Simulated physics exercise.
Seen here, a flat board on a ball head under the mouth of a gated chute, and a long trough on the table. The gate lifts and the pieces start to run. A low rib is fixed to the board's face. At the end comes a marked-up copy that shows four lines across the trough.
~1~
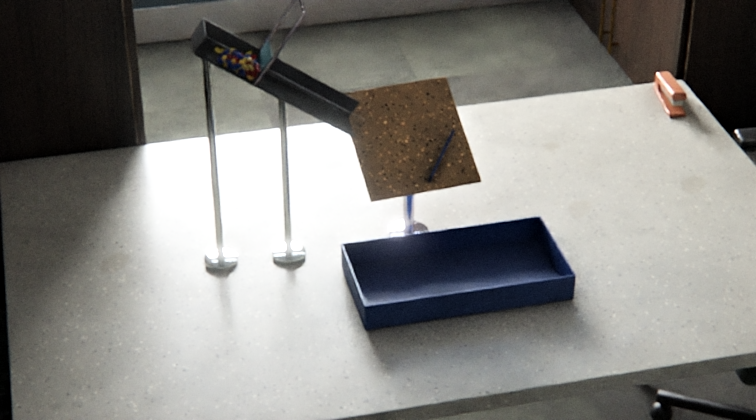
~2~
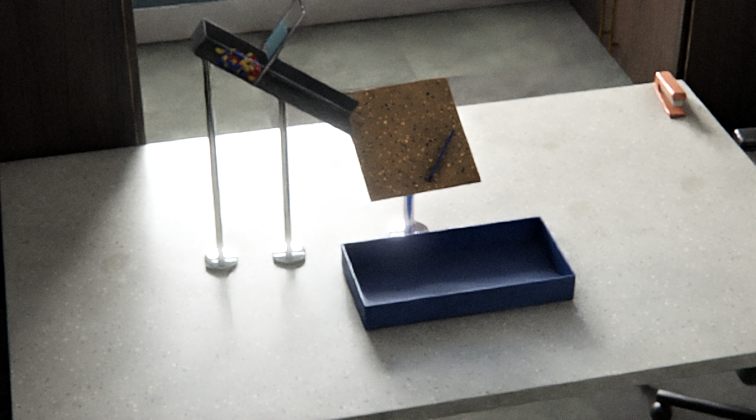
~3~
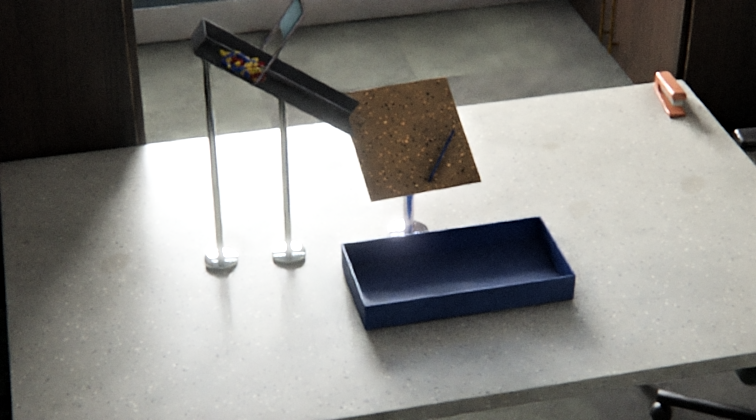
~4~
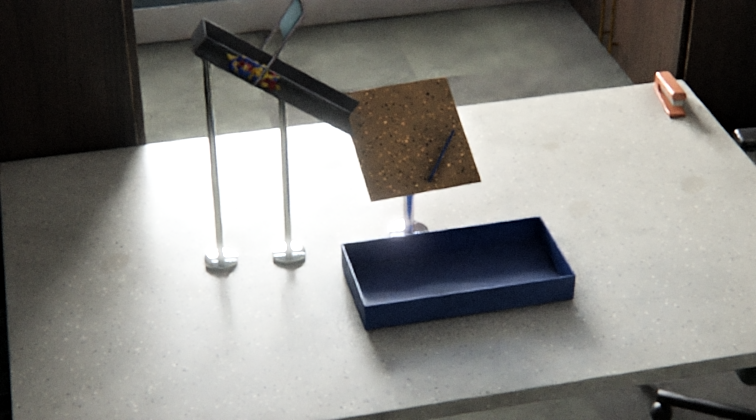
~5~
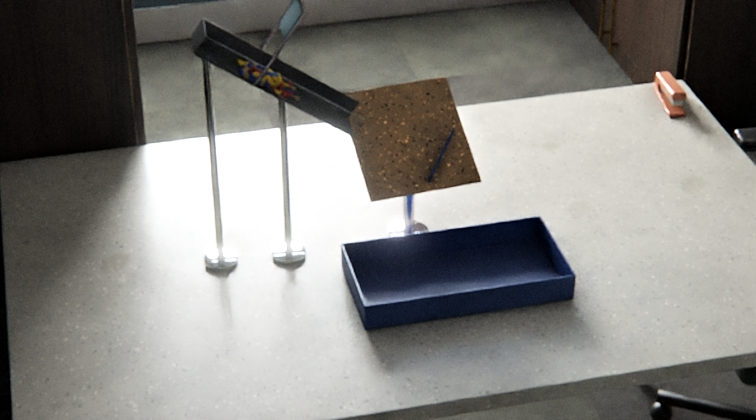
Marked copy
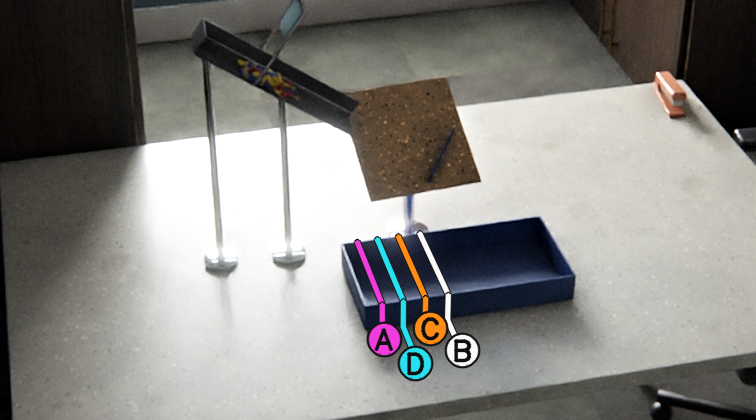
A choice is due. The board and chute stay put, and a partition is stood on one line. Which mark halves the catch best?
B works best here.
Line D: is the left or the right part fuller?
Right.
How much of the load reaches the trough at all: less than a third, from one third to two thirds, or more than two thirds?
More than two thirds.
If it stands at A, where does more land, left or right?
Right.
On the marked copy, line A crosses the front rim at (381, 303); line B crosses the front rim at (447, 294); line C crosses the front rim at (425, 297); line D crosses the front rim at (403, 300).
Choosing A, of what is caught, none on the left of the divider, all on the right.
Choosing B, of what is caught, about half on the left of the divider, about half on the right.
Choosing C, of what is caught, a stray few on the left of the divider, nearly all on the right.
Choosing D, of what is caught, none on the left of the divider, all on the right.
